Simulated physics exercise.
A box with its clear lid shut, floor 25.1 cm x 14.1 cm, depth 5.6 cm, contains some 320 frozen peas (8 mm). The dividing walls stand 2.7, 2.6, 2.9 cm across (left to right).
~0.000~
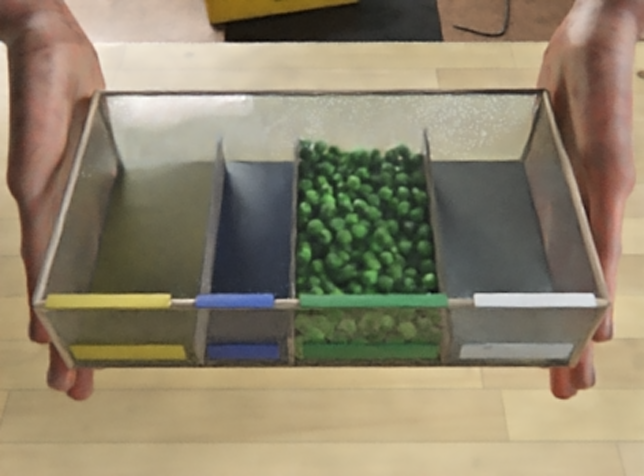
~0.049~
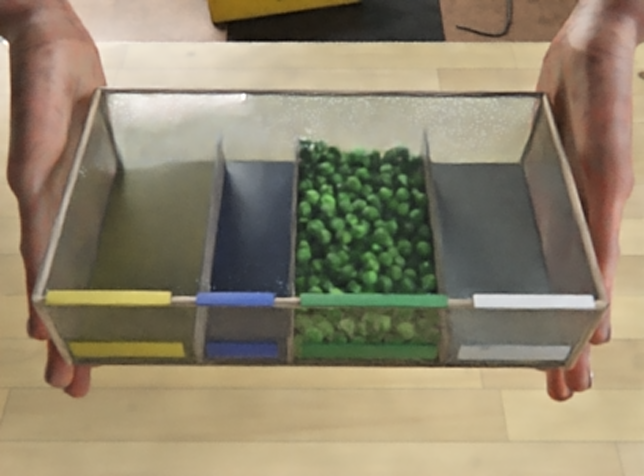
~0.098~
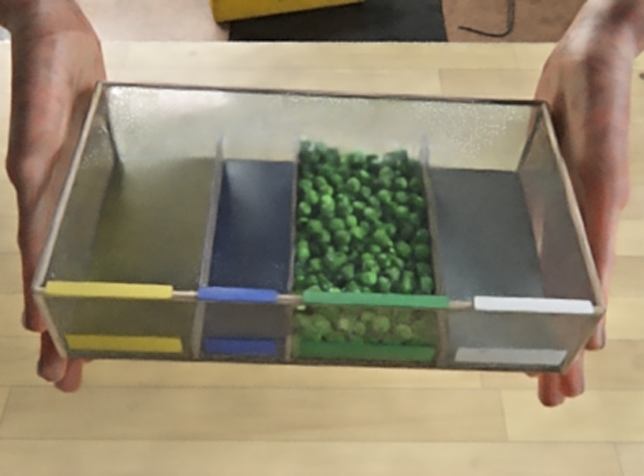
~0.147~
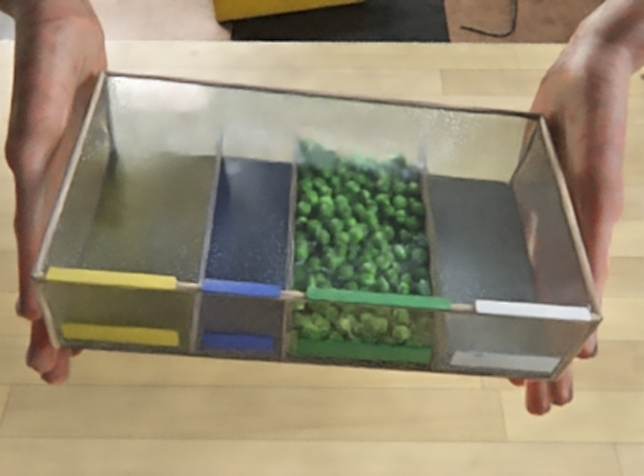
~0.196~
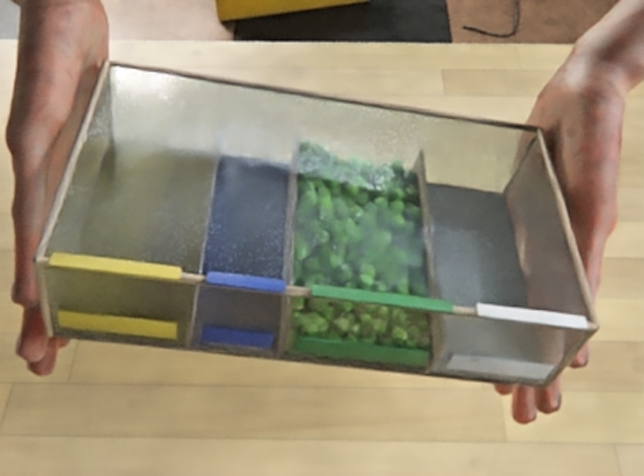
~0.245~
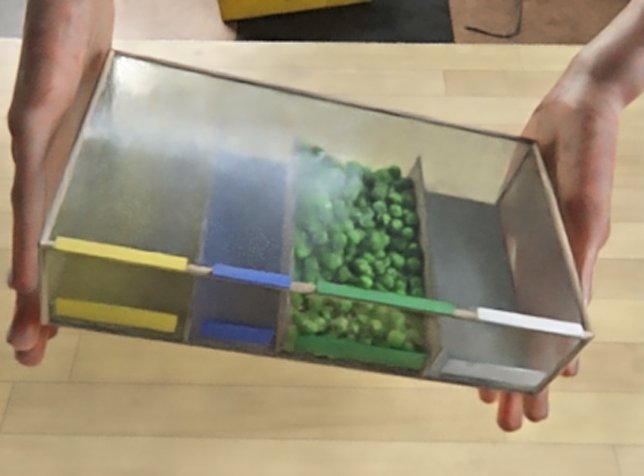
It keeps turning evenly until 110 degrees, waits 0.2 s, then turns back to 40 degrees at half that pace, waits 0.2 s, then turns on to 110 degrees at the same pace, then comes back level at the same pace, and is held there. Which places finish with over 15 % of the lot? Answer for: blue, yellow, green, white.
In the blue compartment: No; in the yellow compartment: No; in the green compartment: No; in the white compartment: Yes.
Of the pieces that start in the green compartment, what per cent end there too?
Some 0 per cent.
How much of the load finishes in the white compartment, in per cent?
Roughly 95 per cent.
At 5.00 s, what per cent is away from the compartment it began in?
Roughly 95 per cent.
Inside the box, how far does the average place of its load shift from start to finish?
Roughly 7.5 cm.
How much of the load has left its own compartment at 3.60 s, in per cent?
About 95 per cent.
After 2.07 s, tilt 97 degrees; green 10 %, white 90 %; middle of all pieces near (314, 321).
After 3.60 s, tilt 40 degrees; green 5 %, white 95 %; middle of all pieces near (444, 264).
After 5.00 s, tilt 91 degrees; green 5 %, white 95 %; middle of all pieces near (315, 326).
Then, at 6.34 s, tilt 0 degrees; green 5 %, white 95 %; middle of all pieces near (492, 202).
By 6.8 s all is still; blue 0 %, yellow 0 %, green 5 %, white 95 %.
